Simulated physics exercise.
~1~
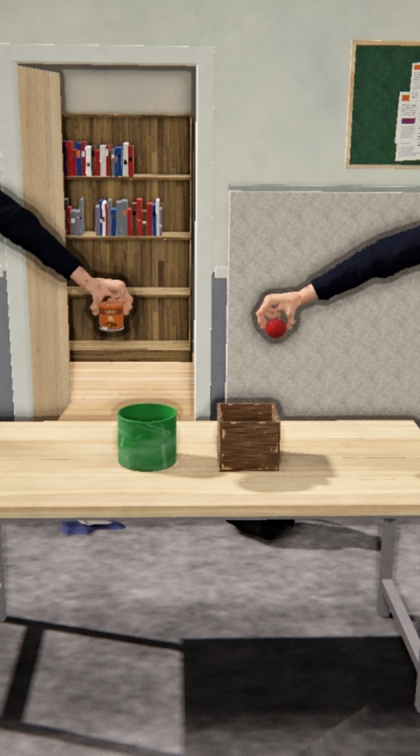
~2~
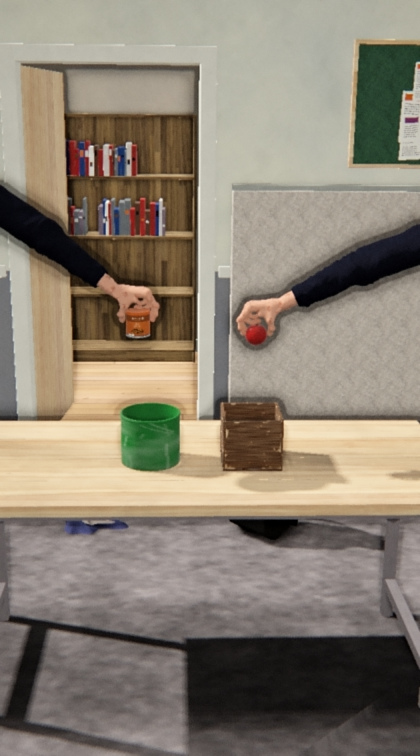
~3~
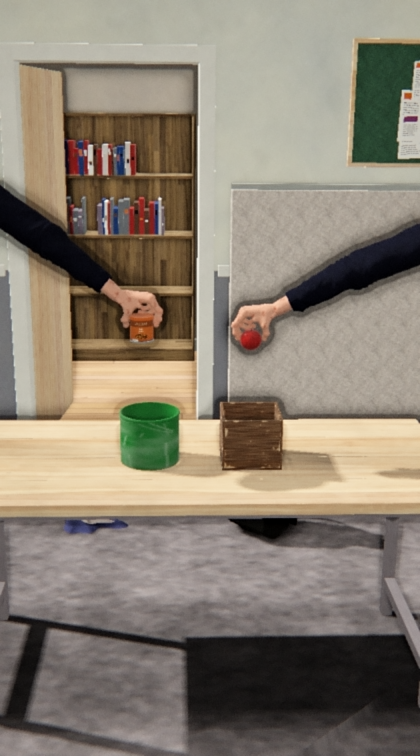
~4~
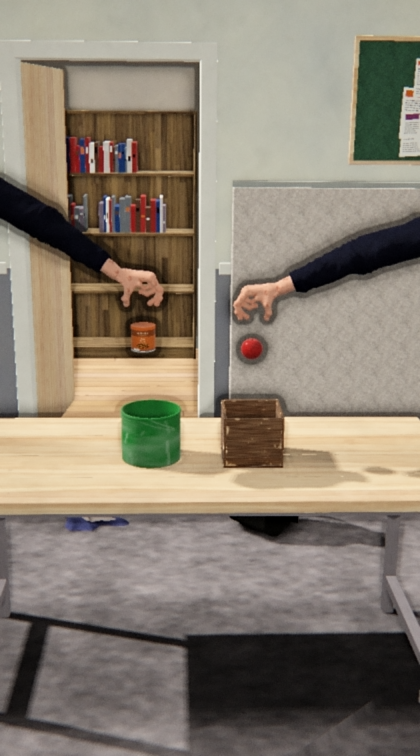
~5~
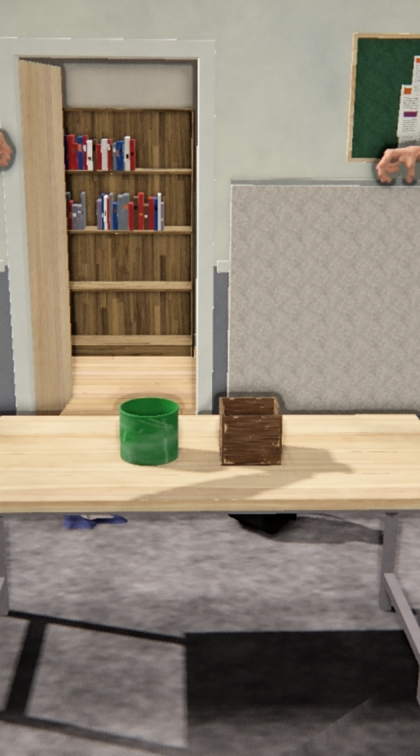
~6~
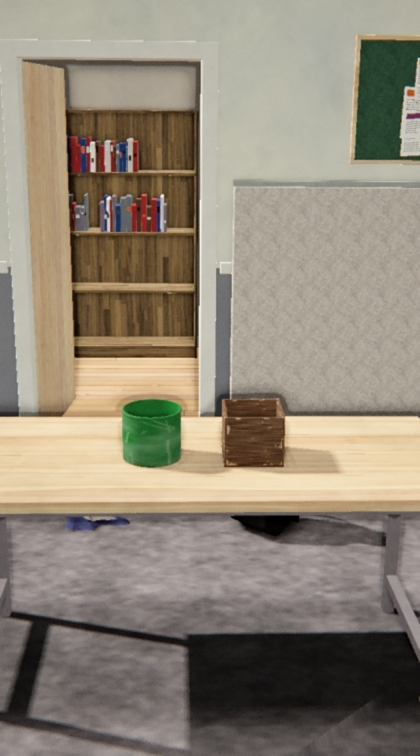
Two dark-sleeved arms reach in from opposite sides above a pale wooden table, the left hand holding a small orange tin and the right a red apple. A green round bin stands left of a brown wooden crate on the table, seen from the front in a room with a bookshelf beyond a doorway, the view swaying slightly. The hands move inward until the tin hangs over the bin and the apple over the crate. Both let go, and the objects fall as the hands draw back. The tin drops into the bin and the apple into the crate, leaving both out of sight.
